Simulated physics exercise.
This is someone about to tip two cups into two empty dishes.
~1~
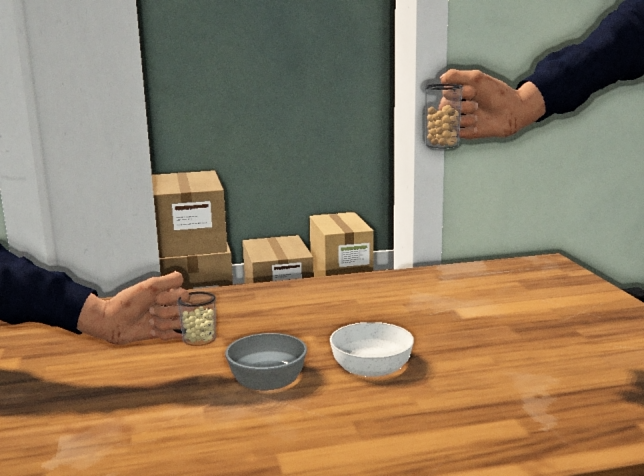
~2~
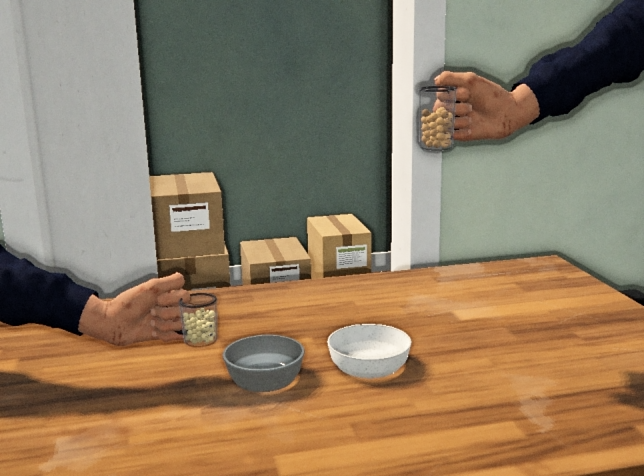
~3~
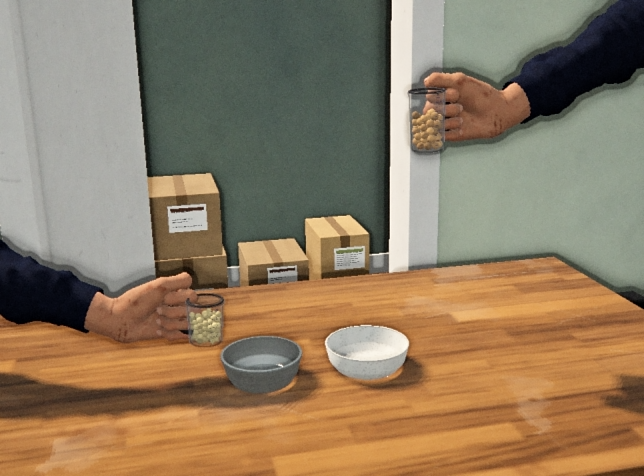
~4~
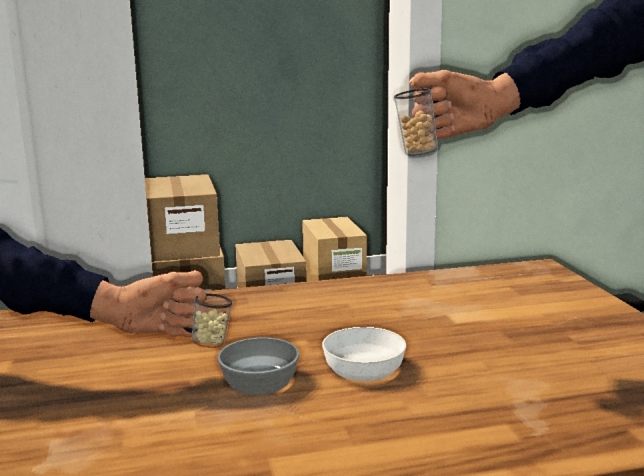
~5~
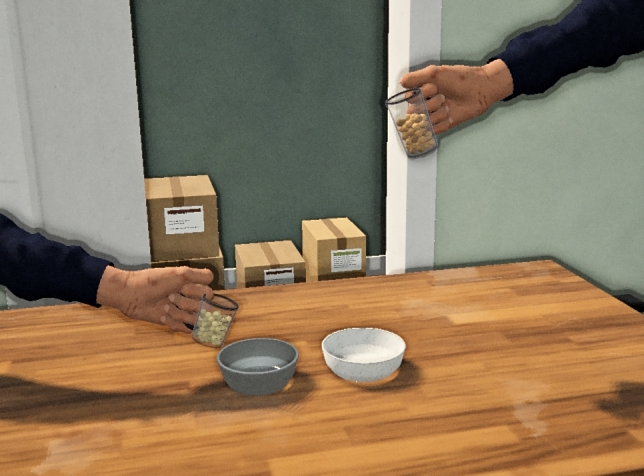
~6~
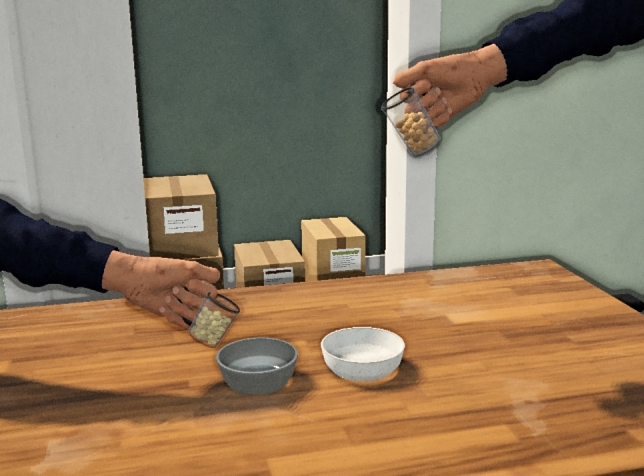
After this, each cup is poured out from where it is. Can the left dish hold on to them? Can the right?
Left dish gets everything, right misses bits.
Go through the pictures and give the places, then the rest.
Left dish at (273, 370), empty; left cup at (198, 319), holding soya beans, just above its dish; right dish at (384, 360), empty; right cup at (443, 116), holding round wooden beads, high above its dish, in the first frame.
Left cup at (199, 320), upright; right cup at (437, 118), upright, in the second frame.
Left cup at (206, 320), tipped 2°; right cup at (427, 120), tipped 2°, in the third frame.
Left cup at (211, 321), tipped 11°; right cup at (417, 122), tipped 11°, in the fourth frame.
Left cup at (214, 321), tipped 21°; right cup at (413, 123), tipped 21°, in the fifth frame.
Left dish at (263, 375); left cup at (213, 320), tipped 32°; right dish at (375, 365); right cup at (412, 123), tipped 32°, in the sixth frame.
Then, 0.24 s after the last picture, left, all still in the cup; right, all still in the cup.
Then, 0.54 s after the last picture, left, all still in the cup; right, all still in the cup.
Then, 0.86 s after the last picture, left, about two thirds still in the cup, about a quarter in the dish, a small part in the air; right, about two thirds still in the cup, a stray few in the dish, about a third in the air.
By the end, left, all in the dish, none outside the dish; right, about half in the dish, about half outside the dish.
